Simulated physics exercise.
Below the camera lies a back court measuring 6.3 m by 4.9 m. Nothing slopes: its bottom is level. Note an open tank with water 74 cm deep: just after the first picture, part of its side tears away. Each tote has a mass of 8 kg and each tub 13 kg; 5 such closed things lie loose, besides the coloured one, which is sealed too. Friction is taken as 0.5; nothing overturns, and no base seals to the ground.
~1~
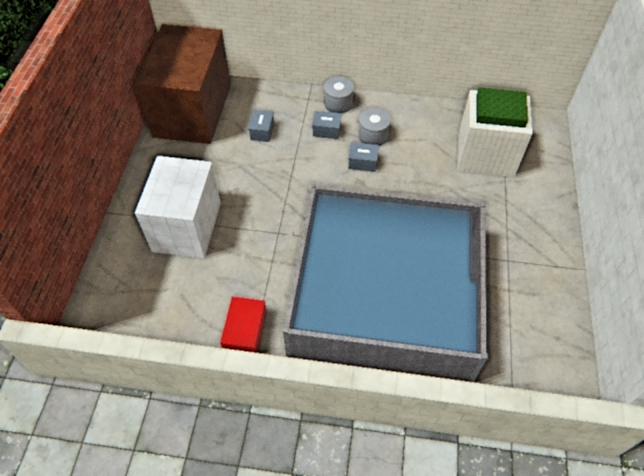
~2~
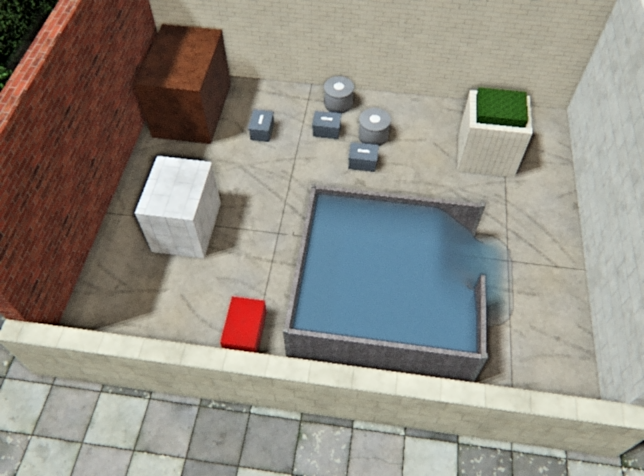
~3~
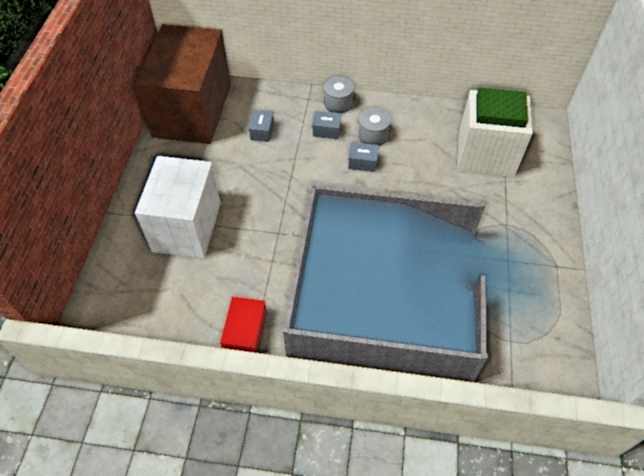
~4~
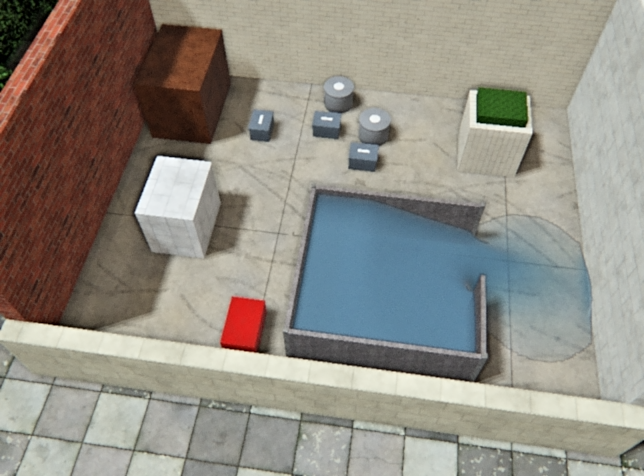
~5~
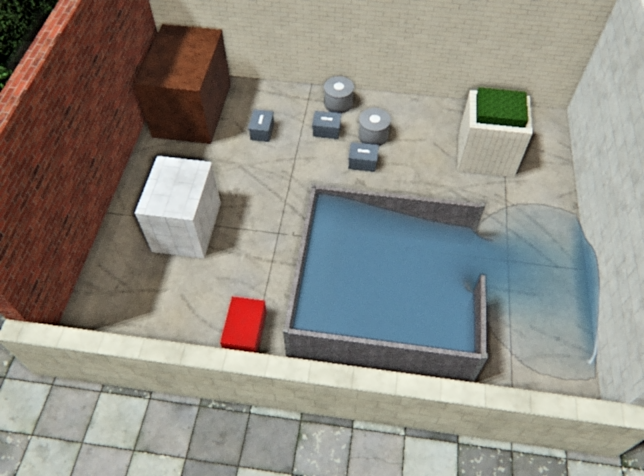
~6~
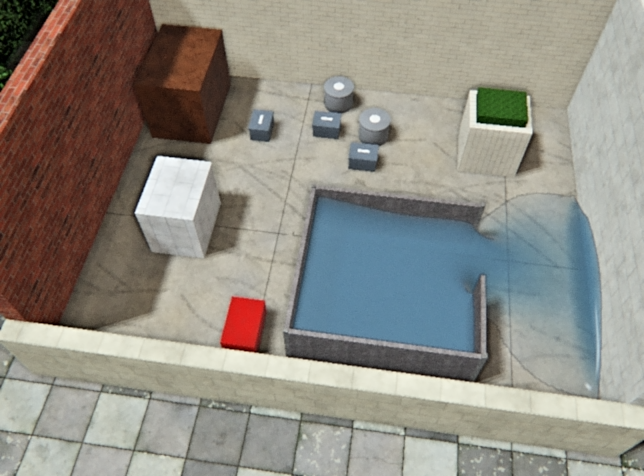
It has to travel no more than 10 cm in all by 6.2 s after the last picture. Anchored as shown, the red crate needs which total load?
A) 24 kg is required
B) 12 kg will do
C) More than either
A.
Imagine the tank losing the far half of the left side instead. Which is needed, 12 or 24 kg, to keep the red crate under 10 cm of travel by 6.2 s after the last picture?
Answer: Neither of them.
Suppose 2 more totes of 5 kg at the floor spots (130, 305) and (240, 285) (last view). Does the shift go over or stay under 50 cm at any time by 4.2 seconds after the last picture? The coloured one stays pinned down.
In that order: Not as far, then not as far.
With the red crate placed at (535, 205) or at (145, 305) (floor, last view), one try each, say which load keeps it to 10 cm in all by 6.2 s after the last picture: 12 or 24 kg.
In turn: Both fail; just the heavier works.
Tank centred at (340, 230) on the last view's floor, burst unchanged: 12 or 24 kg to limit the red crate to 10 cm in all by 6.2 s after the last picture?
In that case the answer is that both weights fall short.
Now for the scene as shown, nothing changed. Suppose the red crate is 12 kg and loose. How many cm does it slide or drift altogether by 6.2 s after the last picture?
Close to 80 centimetres all told.
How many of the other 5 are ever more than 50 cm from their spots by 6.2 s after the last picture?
I count 5 of them.
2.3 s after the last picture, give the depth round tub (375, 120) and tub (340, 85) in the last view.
Depths: Near 5 cm, then near 7 cm.
Then, 0.6 s after the last picture the red crate would be 0 cm from its start with 12 kg and 0 cm from its start with 24 kg; 0 cm of water round it then.
Then, 2.3 s after the last picture the red crate would be 1 cm from its start with 12 kg and 0 cm from its start with 24 kg; 3 cm of water round it then.
Then, 4.2 s after the last picture the red crate would be 62 cm from its start with 12 kg and 0 cm from its start with 24 kg; 4 cm of water round it then.
Then, 6.2 s after the last picture the red crate would be 58 cm from its start with 12 kg and 0 cm from its start with 24 kg; 5 cm of water round it then.
